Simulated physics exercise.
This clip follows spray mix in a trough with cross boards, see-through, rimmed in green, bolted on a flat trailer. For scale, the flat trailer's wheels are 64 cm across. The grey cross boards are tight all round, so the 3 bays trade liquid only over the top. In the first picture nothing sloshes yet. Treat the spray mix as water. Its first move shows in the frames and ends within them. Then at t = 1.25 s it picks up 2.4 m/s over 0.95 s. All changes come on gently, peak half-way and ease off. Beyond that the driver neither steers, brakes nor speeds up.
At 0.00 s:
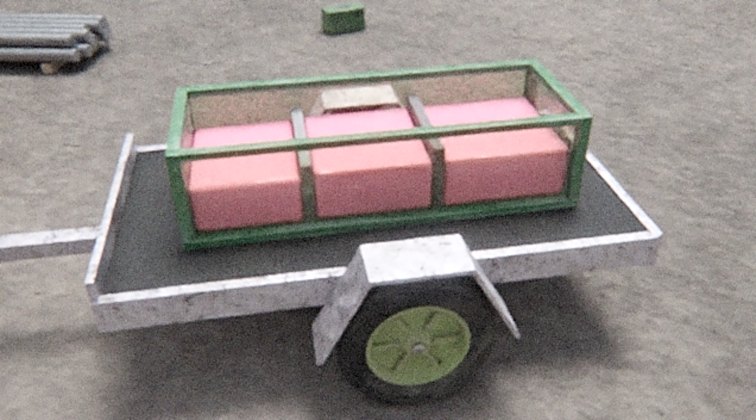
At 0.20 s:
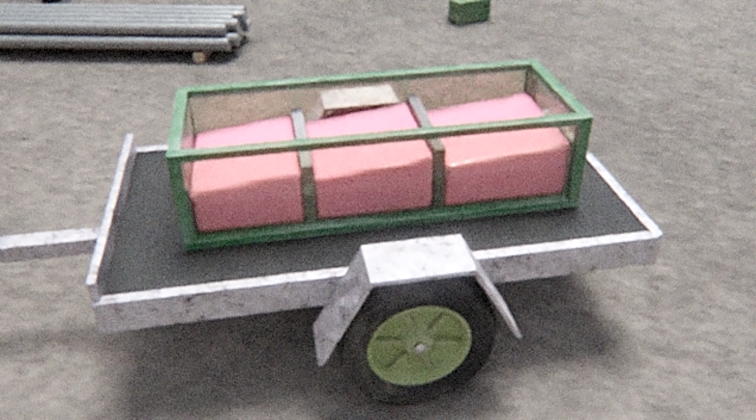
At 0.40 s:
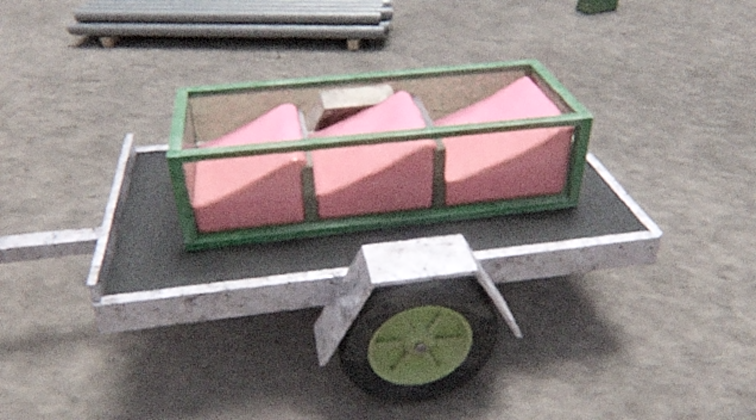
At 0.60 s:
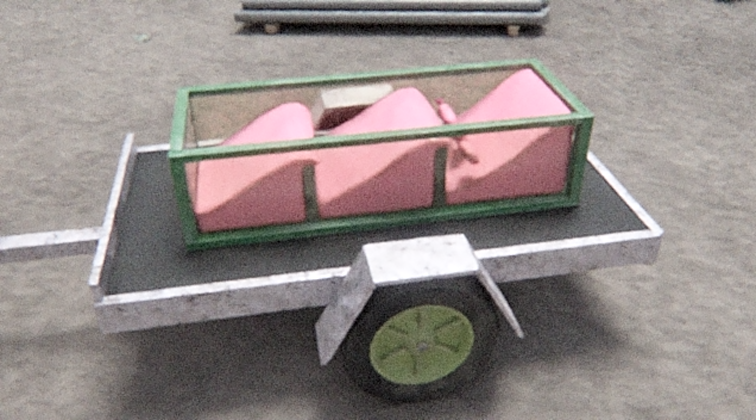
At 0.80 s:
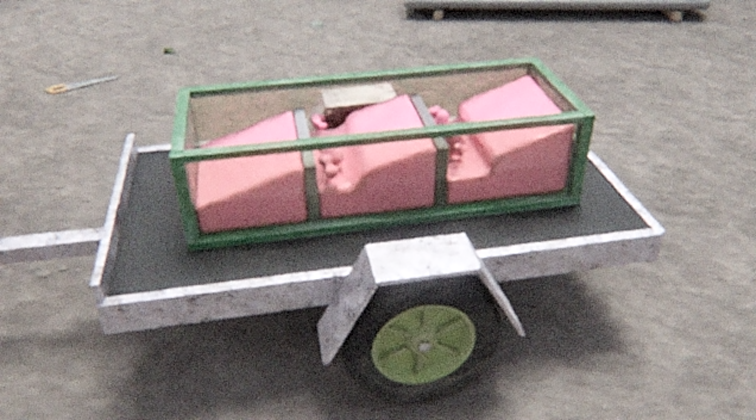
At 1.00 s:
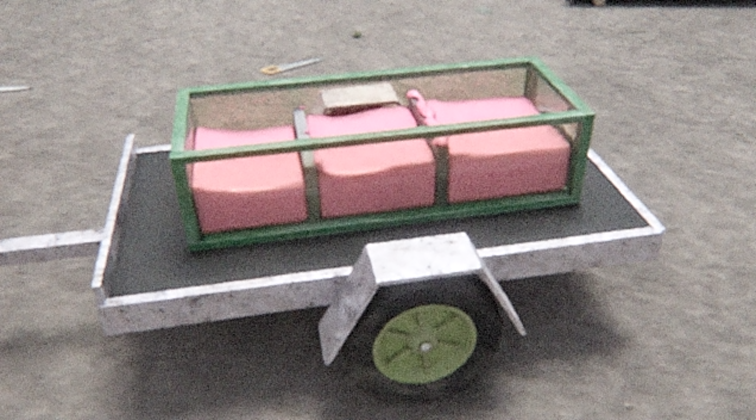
On a grey, gritty yard, a flat trailer carrying a green-rimmed, see-through trough of pink liquid moves left past a stack of pipes. In all three bays, the level liquid climbs toward the right, and some slops over the cross boards in small blobs before the surfaces settle back nearly flat.
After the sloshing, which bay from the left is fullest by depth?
It is deepest in the third one.
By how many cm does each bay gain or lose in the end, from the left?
From the left: 4 down, 0, 3 up.
By 1.50 s left to right it is 20, 23, 24 cm deep.
By 2.10 s left to right it is 18, 22, 26 cm deep; 2 per cent has gone over the back.
By 2.70 s left to right it is 18, 22, 26 cm deep; 2 per cent has gone over the back.
By 5.18 s left to right it is 18, 22, 25 cm deep; 2 per cent has gone over the back.
